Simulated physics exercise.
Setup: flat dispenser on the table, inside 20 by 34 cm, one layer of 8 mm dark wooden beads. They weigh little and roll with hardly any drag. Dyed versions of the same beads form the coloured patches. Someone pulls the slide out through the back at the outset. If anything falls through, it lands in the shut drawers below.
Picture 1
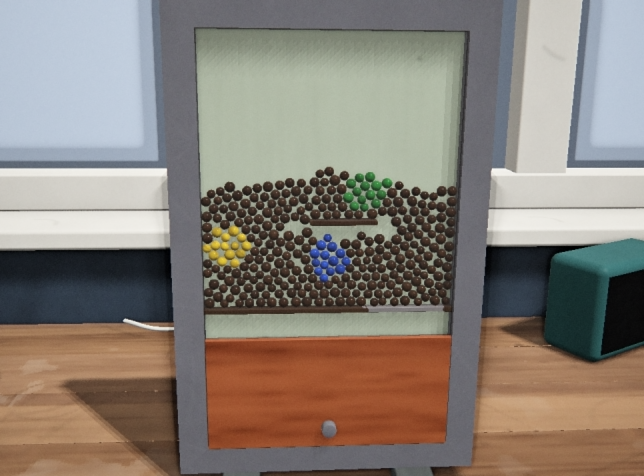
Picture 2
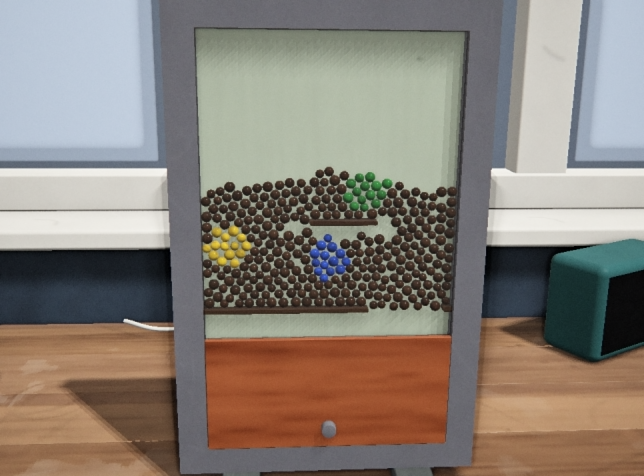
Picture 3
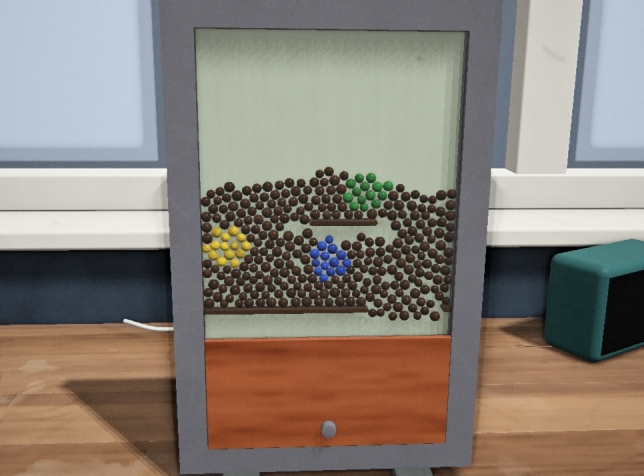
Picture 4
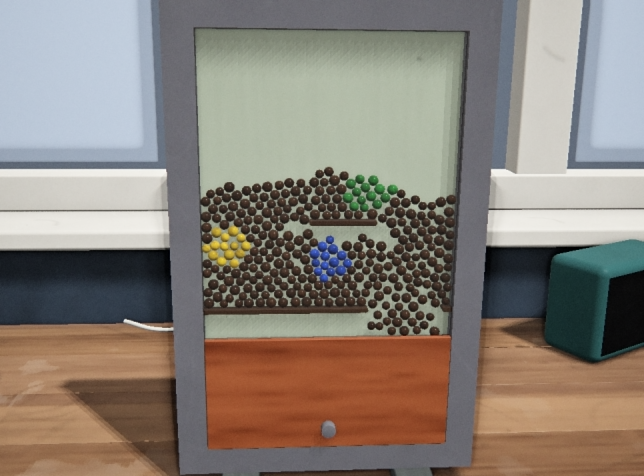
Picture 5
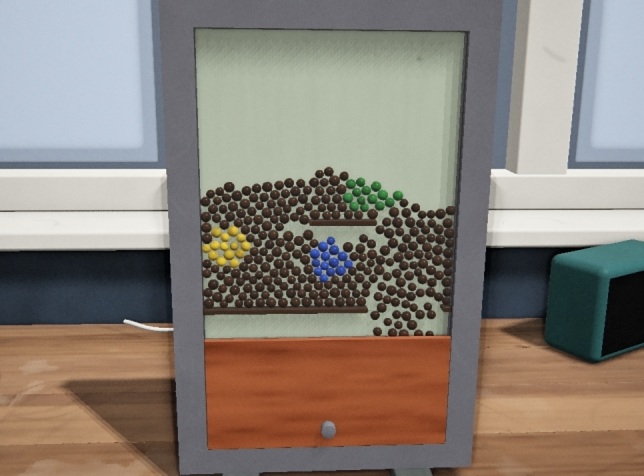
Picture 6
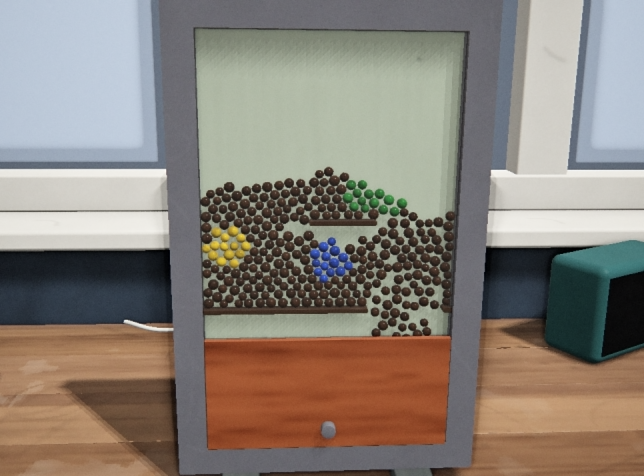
The clip shows a flat dispenser of dark beads with yellow, blue and green patches; the slide at lower right disappears, beads there drop into the section below, and the green patch stretches rightward while yellow and blue barely move.
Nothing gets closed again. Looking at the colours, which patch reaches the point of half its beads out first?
First to half: Green.
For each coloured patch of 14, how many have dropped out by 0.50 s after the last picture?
From yellow, 0; from blue, 8; from green, 12.
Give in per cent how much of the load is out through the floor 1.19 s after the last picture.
About 60 in a hundred.
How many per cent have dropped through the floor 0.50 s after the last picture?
Roughly 45 per cent.
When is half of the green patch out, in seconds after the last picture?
Half is gone at around 0.2 s.
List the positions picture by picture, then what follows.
The first picture shows about 320 beads; load centre (332, 247); yellow patch (228, 247); blue patch (328, 260); green patch (366, 192); slide (362, 309) to (448, 307).
The second picture shows load centre (332, 247); 0 out.
The third picture shows load centre (332, 249); 7 out.
The fourth picture shows load centre (333, 249); 15 out.
The fifth picture shows load centre (323, 247); 23 out.
The sixth picture shows load centre (323, 247); 32 out; yellow patch (227, 248); blue patch (329, 262); green patch (371, 200); wall ends (311, 222) to (374, 222).
Then, 0.16 s later than the last picture, 30 % are out; out of 14, yellow 0, blue 0, green 1.
Then, 0.50 s later than the last picture, 45 % are out; out of 14, yellow 0, blue 7, green 11.
Then, 1.19 s later than the last picture, 60 % are out; out of 14, yellow 0, blue 14, green 14.
All still 3.4 s after it, 75 % are out; out of 14, yellow 0, blue 14, green 14; half out at yellow never, blue 0.52 s, green 0.27 s.
